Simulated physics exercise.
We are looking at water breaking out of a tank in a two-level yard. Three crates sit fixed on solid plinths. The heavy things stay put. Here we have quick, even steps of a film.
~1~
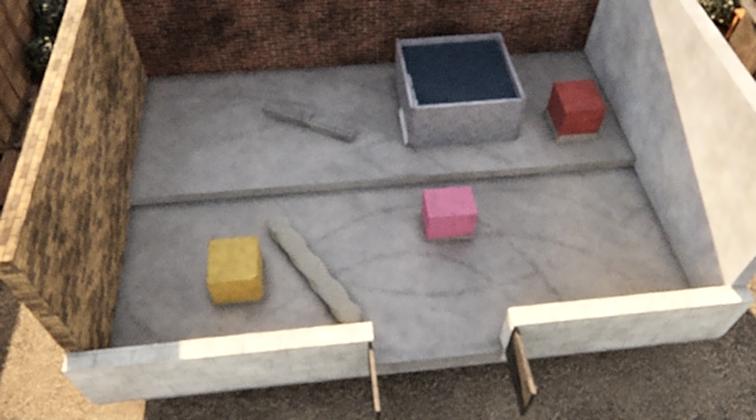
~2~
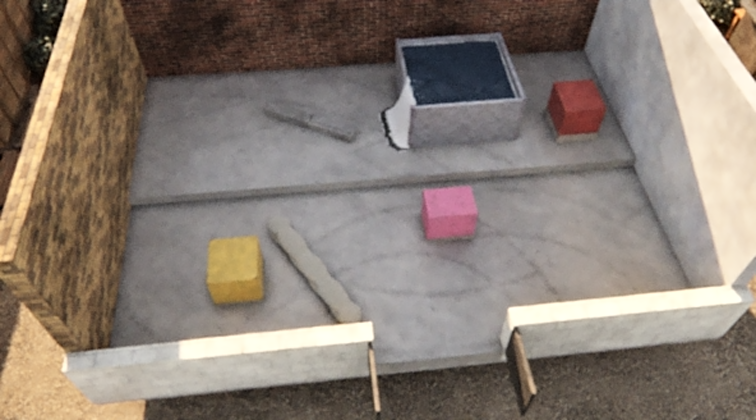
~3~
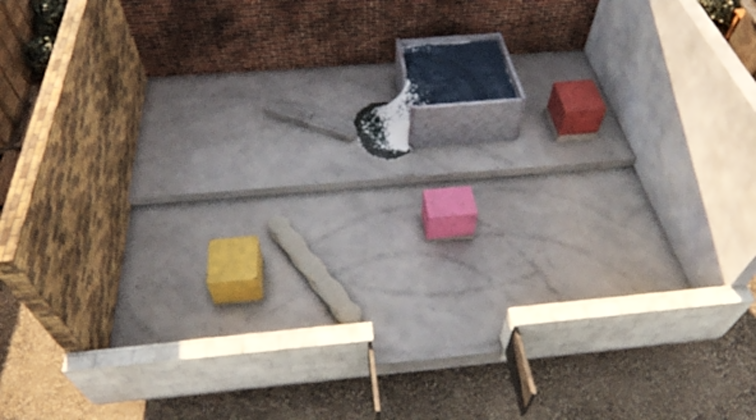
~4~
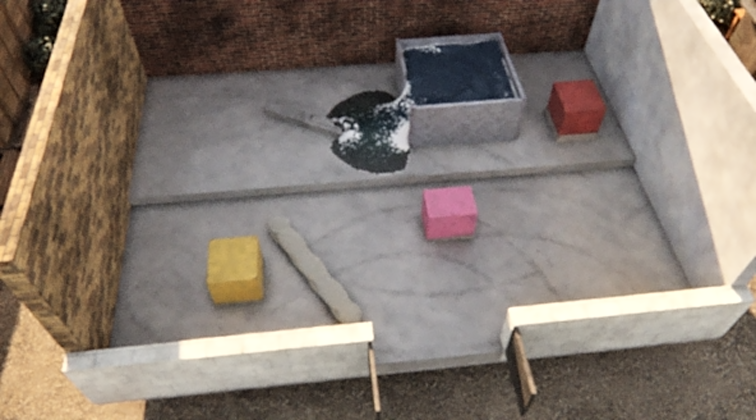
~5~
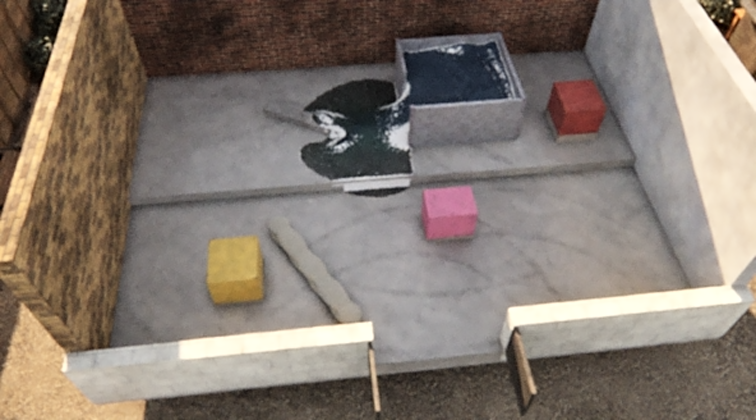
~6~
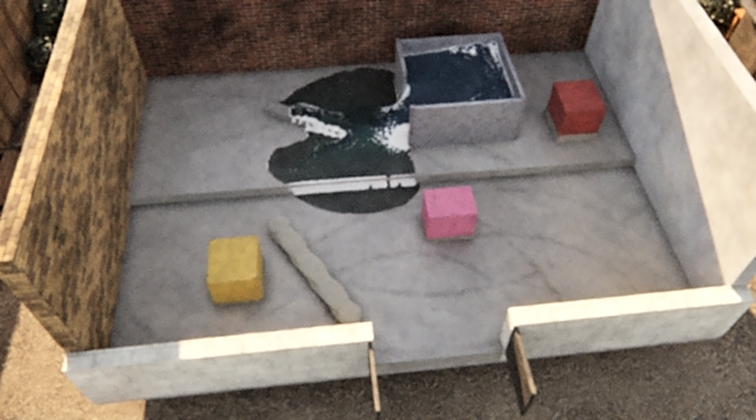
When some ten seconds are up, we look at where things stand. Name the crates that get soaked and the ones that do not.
My prediction: The yellow crate ends up with water on it, the red crate ends up clear of the water, the pink crate ends up clear of the water.
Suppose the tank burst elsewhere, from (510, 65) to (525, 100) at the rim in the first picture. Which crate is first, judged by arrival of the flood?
That would be the one in red, reached first.
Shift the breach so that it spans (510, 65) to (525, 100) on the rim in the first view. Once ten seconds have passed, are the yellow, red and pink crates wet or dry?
The yellow crate stays untouched; the red crate gets drenched; the pink crate gets drenched.
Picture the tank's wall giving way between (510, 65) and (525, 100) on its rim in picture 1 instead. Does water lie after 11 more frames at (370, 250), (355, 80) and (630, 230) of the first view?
Well, the first one's left untouched, the second's left untouched, and the third's sodden.
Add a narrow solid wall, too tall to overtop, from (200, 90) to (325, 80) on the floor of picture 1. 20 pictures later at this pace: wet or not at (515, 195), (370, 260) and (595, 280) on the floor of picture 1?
First unwetted, then inundated, then unwetted.
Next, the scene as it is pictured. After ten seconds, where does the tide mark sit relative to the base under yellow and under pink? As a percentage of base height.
The first reaches around 210 in a hundred, the second around 40.
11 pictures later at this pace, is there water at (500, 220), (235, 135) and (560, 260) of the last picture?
Going through them one by one, the first is spared, the second waterlogged and the third spared.
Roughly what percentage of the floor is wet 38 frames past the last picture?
My best guess is some 65 %.
A moment on, water covers 30 % of the floor; the yellow crate water round its plinth, the red crate not reached, the pink crate water round its plinth.
Next, water covers 40 % of the floor; the yellow crate water round its plinth, the red crate not reached, the pink crate water round its plinth.
Then, water covers 50 % of the floor; the yellow crate water round its plinth, the red crate not reached, the pink crate water round its plinth.
Later, water covers 65 % of the floor; the yellow crate water round its plinth, the red crate not reached, the pink crate water round its plinth.
In the end, water covers 80 % of the floor; the yellow crate was topped, the red crate stayed above the water, the pink crate stayed above the water.
